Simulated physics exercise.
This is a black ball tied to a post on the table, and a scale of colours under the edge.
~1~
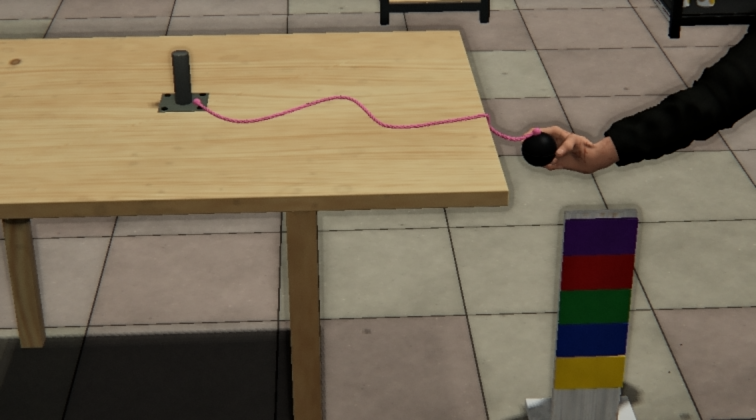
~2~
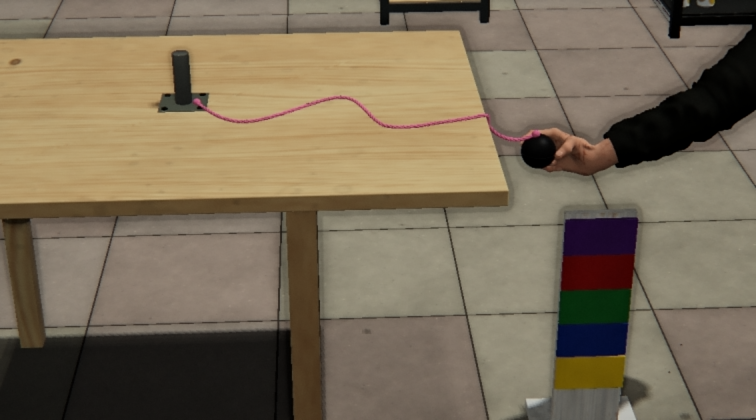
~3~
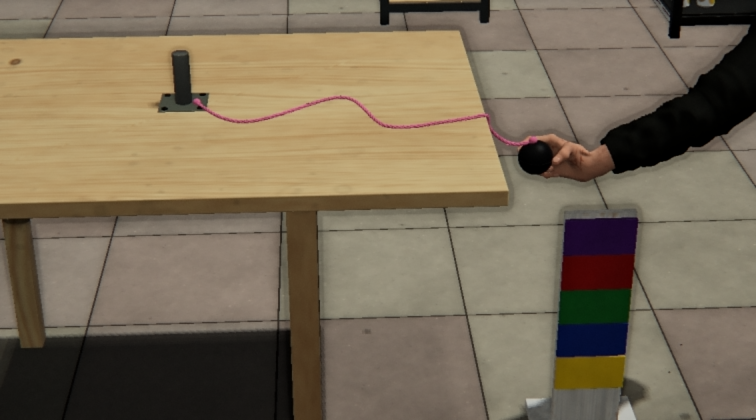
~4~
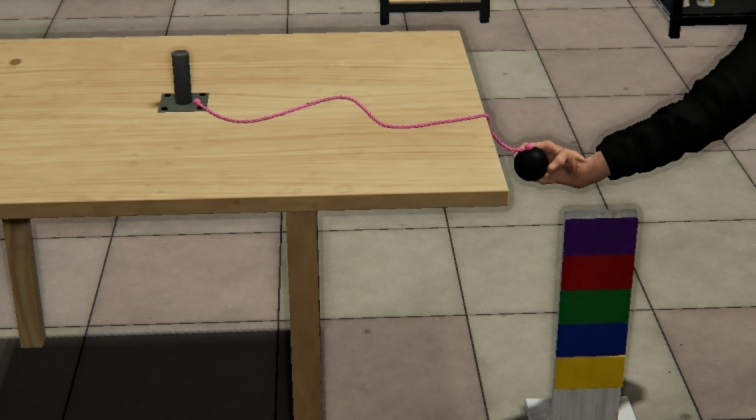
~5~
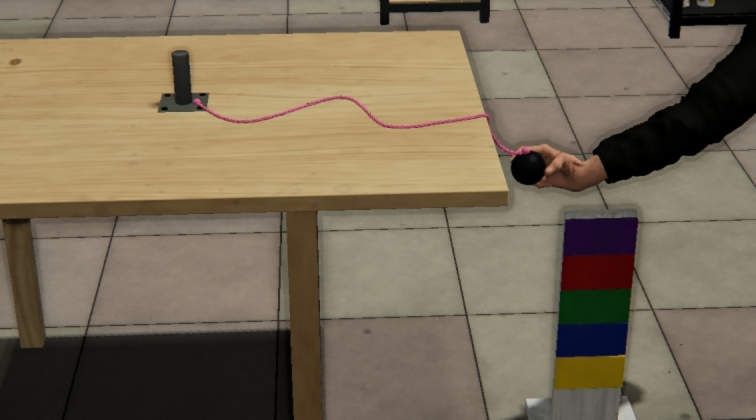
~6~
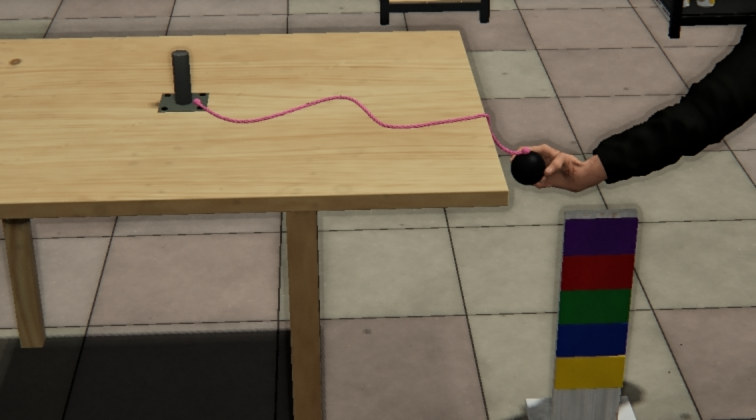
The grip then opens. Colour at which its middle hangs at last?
The red one.
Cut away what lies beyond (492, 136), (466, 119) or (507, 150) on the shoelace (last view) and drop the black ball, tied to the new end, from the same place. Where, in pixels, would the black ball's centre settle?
The pixels are (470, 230), (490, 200) and (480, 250), in the order of the tries.
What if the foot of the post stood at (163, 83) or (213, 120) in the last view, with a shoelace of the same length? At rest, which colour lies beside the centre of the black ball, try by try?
Result per try, in order: Purple / green.
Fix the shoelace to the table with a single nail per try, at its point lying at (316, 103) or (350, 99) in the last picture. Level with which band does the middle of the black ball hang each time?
Note: Try 1 purple; try 2 purple.
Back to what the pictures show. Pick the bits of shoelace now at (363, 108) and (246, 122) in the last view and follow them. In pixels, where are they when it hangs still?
First: (420, 110). Second: (274, 104).
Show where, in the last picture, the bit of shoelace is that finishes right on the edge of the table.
In the last picture it is at roughly (401, 127).
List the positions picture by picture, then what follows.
In the first picture, black ball (539, 149); purple (601, 238); red (598, 273); green (595, 308); blue (593, 341); yellow (590, 374).
In the second picture, black ball (539, 151); shoelace through (214, 114) (283, 114) (350, 99) (388, 126) (466, 119).
In the third picture, black ball (536, 157).
In the fourth picture, black ball (531, 164); shoelace through (214, 114) (283, 114) (350, 99) (388, 126) (466, 119).
In the fifth picture, black ball (528, 168).
In the sixth picture, black ball (528, 168); shoelace through (214, 114) (283, 114) (350, 99) (388, 126) (466, 119).
A little later, ball near (481, 260); level with red.
Next, ball near (498, 271); level with red.
When it is over, ball near (489, 271); level with red. Its middle rests at the red band.
